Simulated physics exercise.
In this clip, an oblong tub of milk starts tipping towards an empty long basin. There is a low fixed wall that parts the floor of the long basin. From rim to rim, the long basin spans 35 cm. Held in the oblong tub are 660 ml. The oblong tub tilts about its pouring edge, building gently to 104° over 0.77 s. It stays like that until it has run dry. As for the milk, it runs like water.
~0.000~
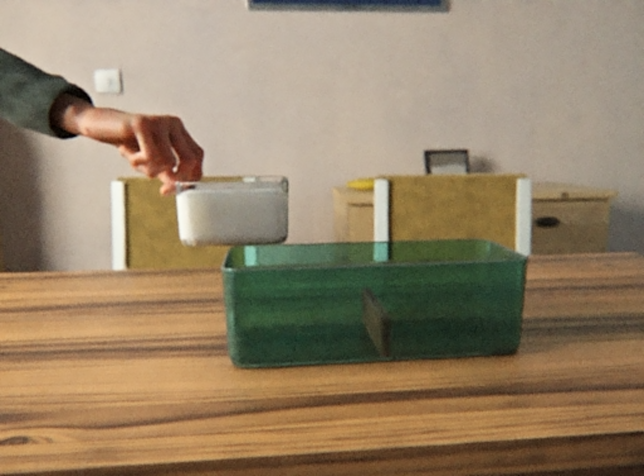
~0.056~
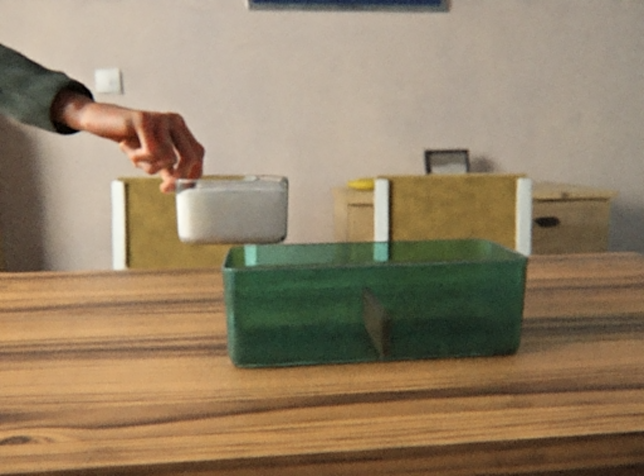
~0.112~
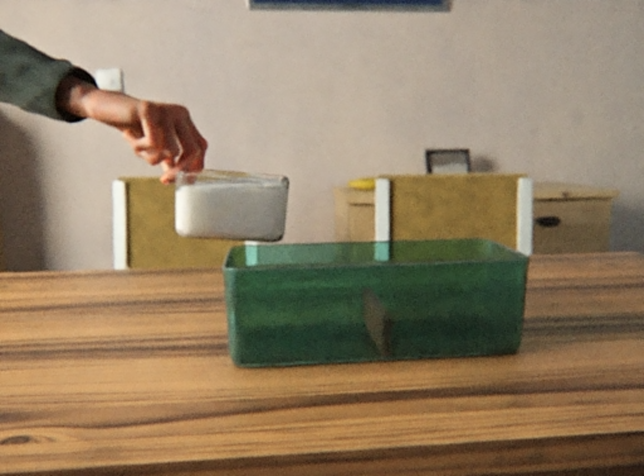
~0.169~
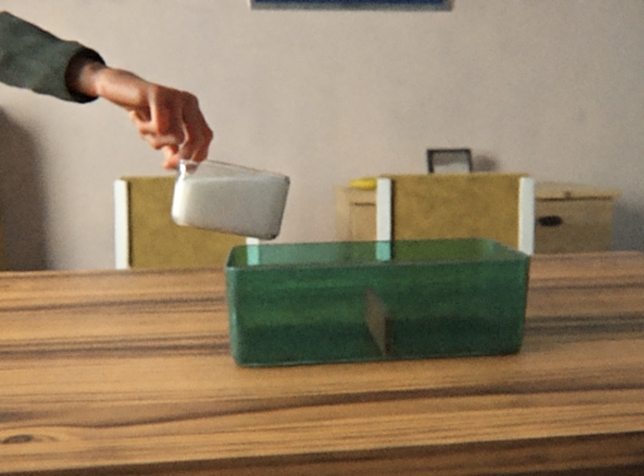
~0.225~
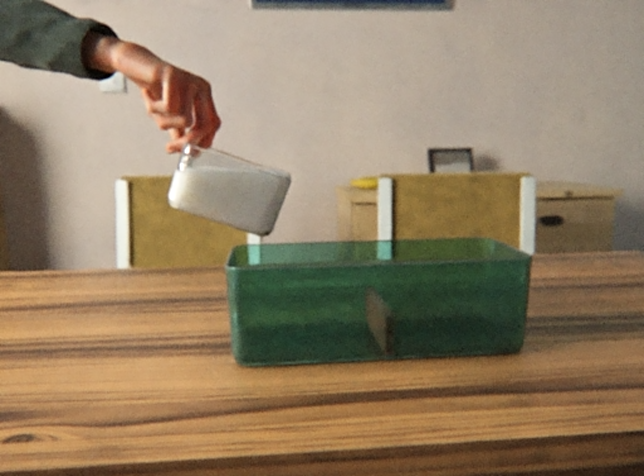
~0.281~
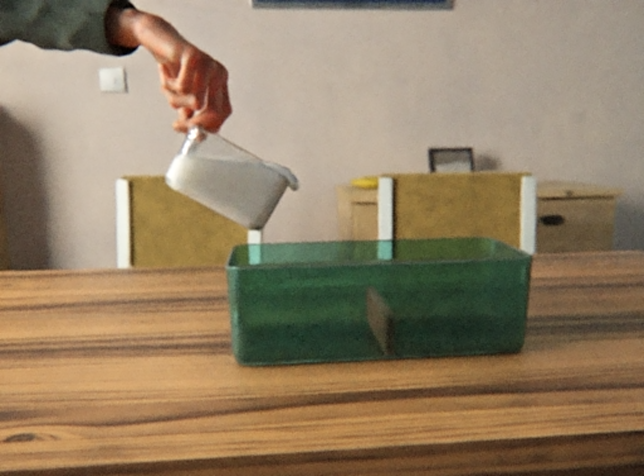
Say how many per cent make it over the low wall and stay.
About 48 per cent makes it over and stays.
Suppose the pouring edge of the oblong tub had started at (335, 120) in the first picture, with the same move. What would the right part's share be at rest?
In that case some 85 per cent.
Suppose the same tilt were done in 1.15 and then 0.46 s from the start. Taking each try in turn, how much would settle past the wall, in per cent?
Roughly 25 per cent the first time and 50 per cent the second.
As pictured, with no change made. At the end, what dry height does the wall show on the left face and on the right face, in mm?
Left: Roughly 34 mm; right: Roughly 32 mm.
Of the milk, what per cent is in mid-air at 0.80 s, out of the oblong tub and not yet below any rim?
Roughly 8 %.
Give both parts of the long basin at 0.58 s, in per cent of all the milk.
I'd say some 22 in a hundred on the left and 0 on the right.
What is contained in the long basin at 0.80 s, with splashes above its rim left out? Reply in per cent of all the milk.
Around 88 per cent of the whole.
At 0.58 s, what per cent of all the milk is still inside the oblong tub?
About 32 percent.
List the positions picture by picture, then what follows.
The first frame shows tilt 0°; pouring edge (286, 180); surface from (186, 190) to (285, 189); the long basin's rim runs from (226, 259) to (507, 250); the wall's top is at (375, 303).
The second frame shows tilt 1°; pouring edge (286, 180); surface from (186, 189) to (285, 187).
The third frame shows tilt 5°; pouring edge (287, 180); surface from (185, 186) to (285, 183).
The fourth frame shows tilt 12°; pouring edge (288, 180); surface from (185, 179) to (287, 177).
The fifth frame shows tilt 20°; pouring edge (289, 180); surface from (185, 170) to (289, 176); 2 per cent is over the edge.
The sixth frame shows tilt 31°; pouring edge (289, 179); surface from (185, 157) to (286, 171); 4 per cent is over the edge.
By 0.58 s the tilt is 89° and 32 per cent is still to pour, 23 is left of the wall and 0 right of it.
By 0.80 s the tilt is 104° and 4 per cent is still to pour, 38 is left of the wall and 50 right of it.
By 1.02 s the tilt is 104° and 0 per cent is still to pour, 49 is left of the wall and 47 right of it.
By 1.27 s the tilt is 104° and 0 per cent is still to pour, 51 is left of the wall and 48 right of it.
At rest 50 per cent lies left of the wall, 48 right of it and 2 outside.
